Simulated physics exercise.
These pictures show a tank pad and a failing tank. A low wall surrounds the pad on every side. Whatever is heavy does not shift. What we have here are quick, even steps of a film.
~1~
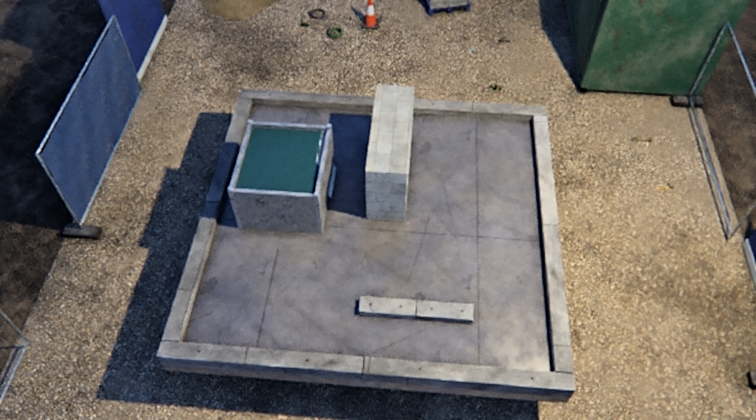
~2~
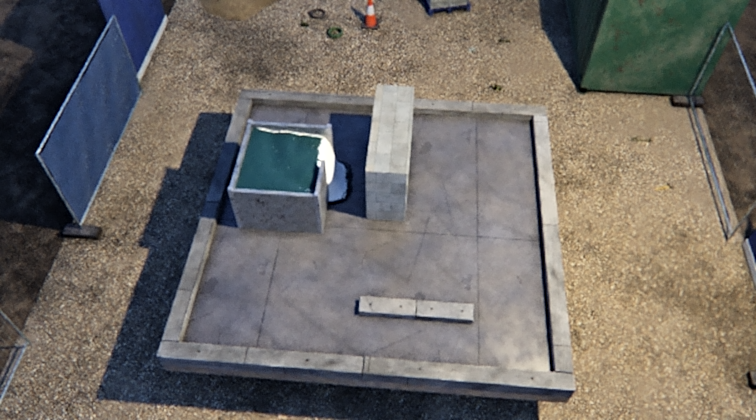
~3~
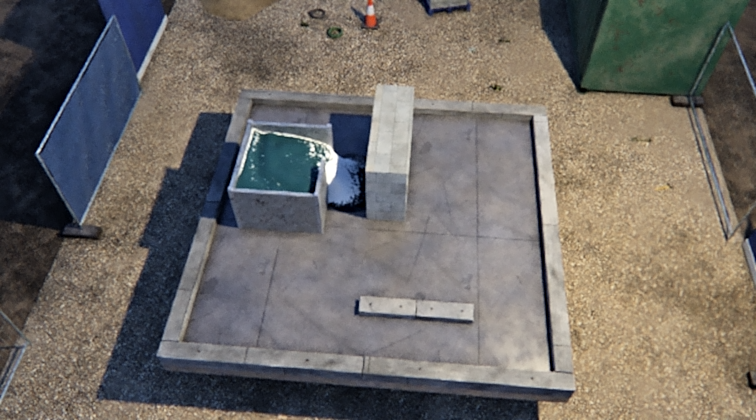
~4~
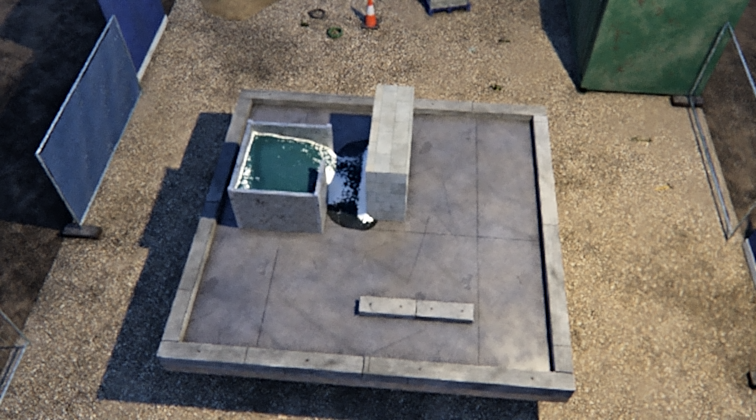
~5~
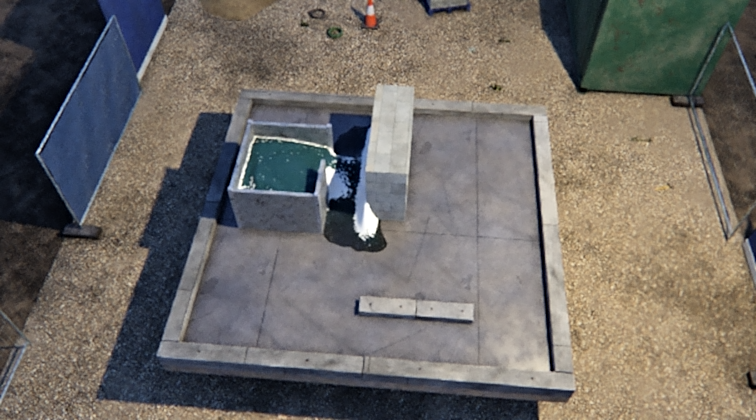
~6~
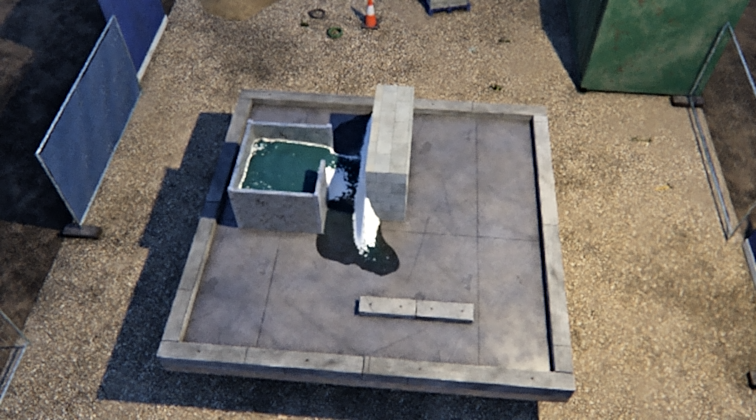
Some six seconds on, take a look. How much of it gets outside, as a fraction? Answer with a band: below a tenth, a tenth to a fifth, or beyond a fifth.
A tenth to a fifth.
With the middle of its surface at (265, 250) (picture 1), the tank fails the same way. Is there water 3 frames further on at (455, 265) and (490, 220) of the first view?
First spot swamped, second spot swamped.
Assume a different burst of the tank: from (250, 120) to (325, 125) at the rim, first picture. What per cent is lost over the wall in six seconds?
My estimate is near 44 percent.
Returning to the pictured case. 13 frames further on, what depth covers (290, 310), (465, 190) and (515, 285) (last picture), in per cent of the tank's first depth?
2, 0, 4 %.
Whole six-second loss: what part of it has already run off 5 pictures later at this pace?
10 per cent.
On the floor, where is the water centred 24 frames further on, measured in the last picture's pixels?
I would point to (330, 214).
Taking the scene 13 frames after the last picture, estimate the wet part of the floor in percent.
It comes out near 50 percent.
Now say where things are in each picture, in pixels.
The first frame shows still water in the open tank at (282, 161).
In the second frame, the front is at (337, 163), out from the gap at (326, 168).
In the third frame, the front is at a hidden place, out from the gap at (327, 170).
In the fourth frame, water pours out at (327, 171) and has run to a hidden place.
In the fifth frame, the front is at a hidden place, out from the gap at (327, 171).
In the sixth frame, water pours out at (327, 172) and has run to (389, 267).
A moment on, water covers 15 % of the floor; the low wall has let 0 % over.
Next, water covers 25 % of the floor; the low wall has let 2 % over.
Then, water covers 45 % of the floor; the low wall has let 10 % over.
Later, water covers 65 % of the floor; the low wall has let 14 % over.
In the end, water covers 75 % of the floor; the low wall has let 15 % over.
